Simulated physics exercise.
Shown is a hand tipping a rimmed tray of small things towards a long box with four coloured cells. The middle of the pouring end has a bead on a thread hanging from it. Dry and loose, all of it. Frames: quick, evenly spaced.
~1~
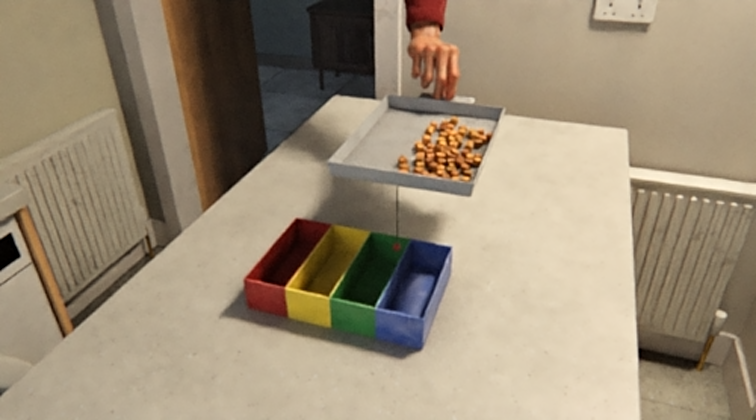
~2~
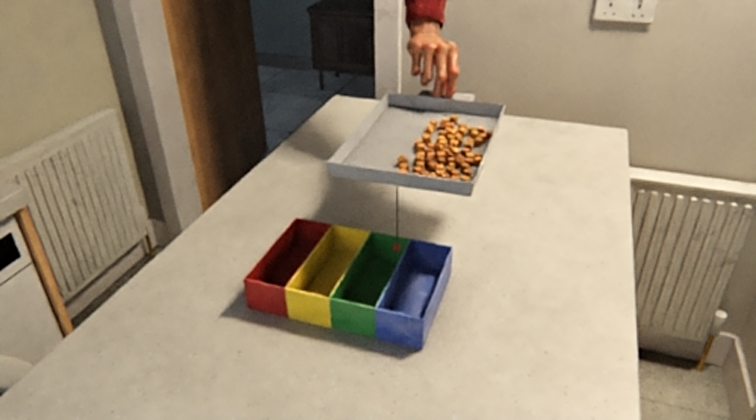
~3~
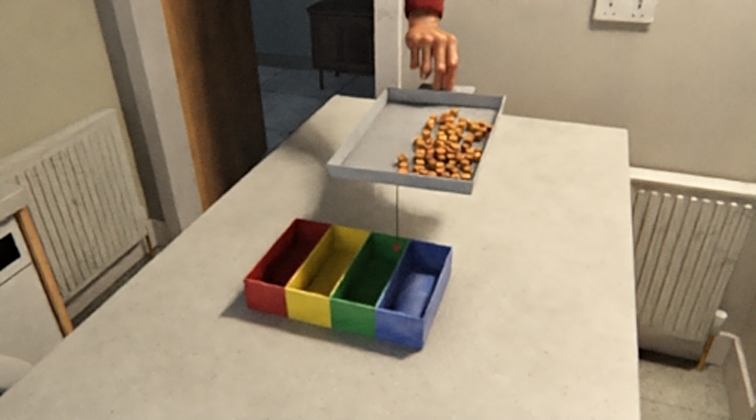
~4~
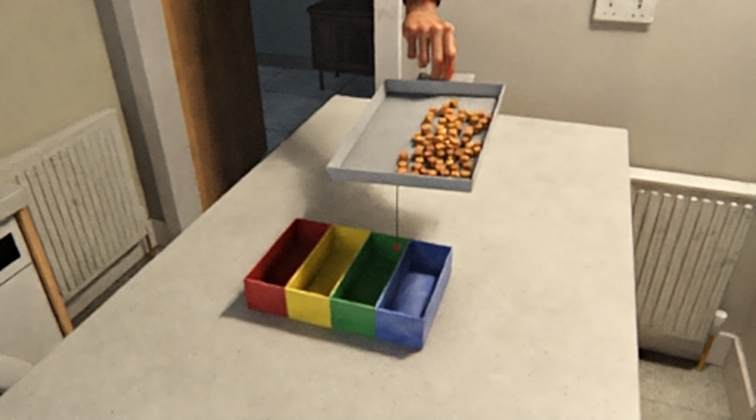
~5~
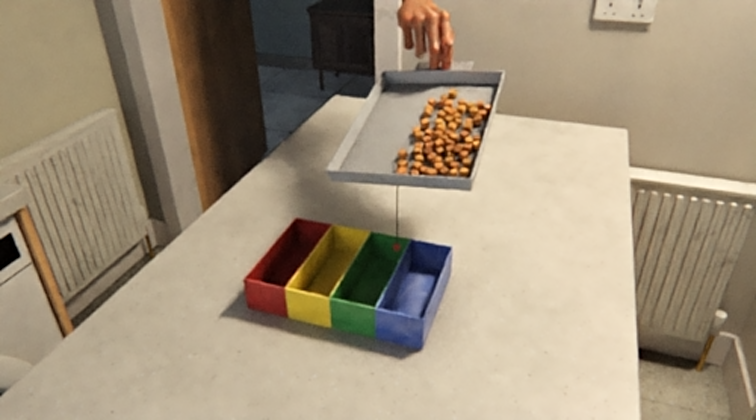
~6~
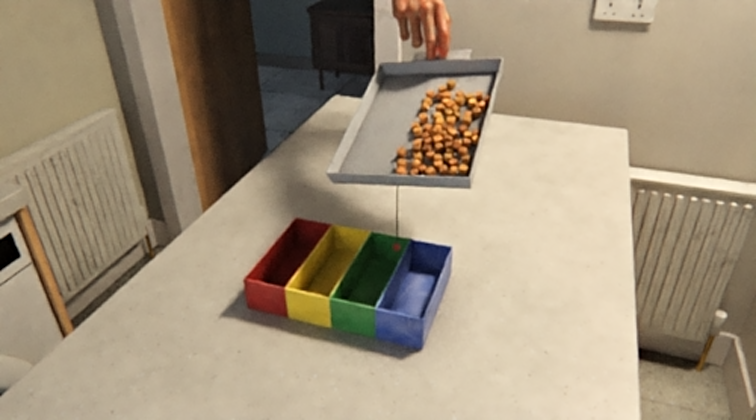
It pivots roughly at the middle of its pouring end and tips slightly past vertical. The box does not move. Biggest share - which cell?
Yellow.
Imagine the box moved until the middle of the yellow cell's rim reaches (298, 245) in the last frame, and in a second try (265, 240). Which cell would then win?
The first time it is the cell in green, and the second time it is the cell in blue.
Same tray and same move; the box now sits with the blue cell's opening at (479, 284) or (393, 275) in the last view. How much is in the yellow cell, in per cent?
It would be near 30 per cent first and near 20 per cent second.
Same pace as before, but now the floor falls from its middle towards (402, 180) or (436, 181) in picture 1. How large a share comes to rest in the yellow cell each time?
In turn some 10 and 0 per cent.
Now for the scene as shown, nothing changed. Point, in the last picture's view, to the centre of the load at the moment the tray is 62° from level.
Check around (385, 163) in the last picture.
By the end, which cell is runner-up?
Next after the leader comes green.
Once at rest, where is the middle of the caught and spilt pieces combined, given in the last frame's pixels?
The centre ends up roughly at (333, 284).
Soon after the last picture, tray tipped steeply; nearly all on the tray; a stray few falling or outside the box.
A little later, tray tipped right over; about two thirds on the tray; about a quarter in the yellow cell; a small part in the red cell; a stray few falling or outside the box.
Later still, tray tipped past a quarter turn; about two thirds in the yellow cell; about a quarter in the green cell; a small part in the red cell; a stray few in the blue cell; a stray few falling or outside the box.
At rest, tray tipped past a quarter turn; about two thirds in the yellow cell; about a quarter in the green cell; a small part in the red cell; a stray few in the blue cell; a stray few outside the box.
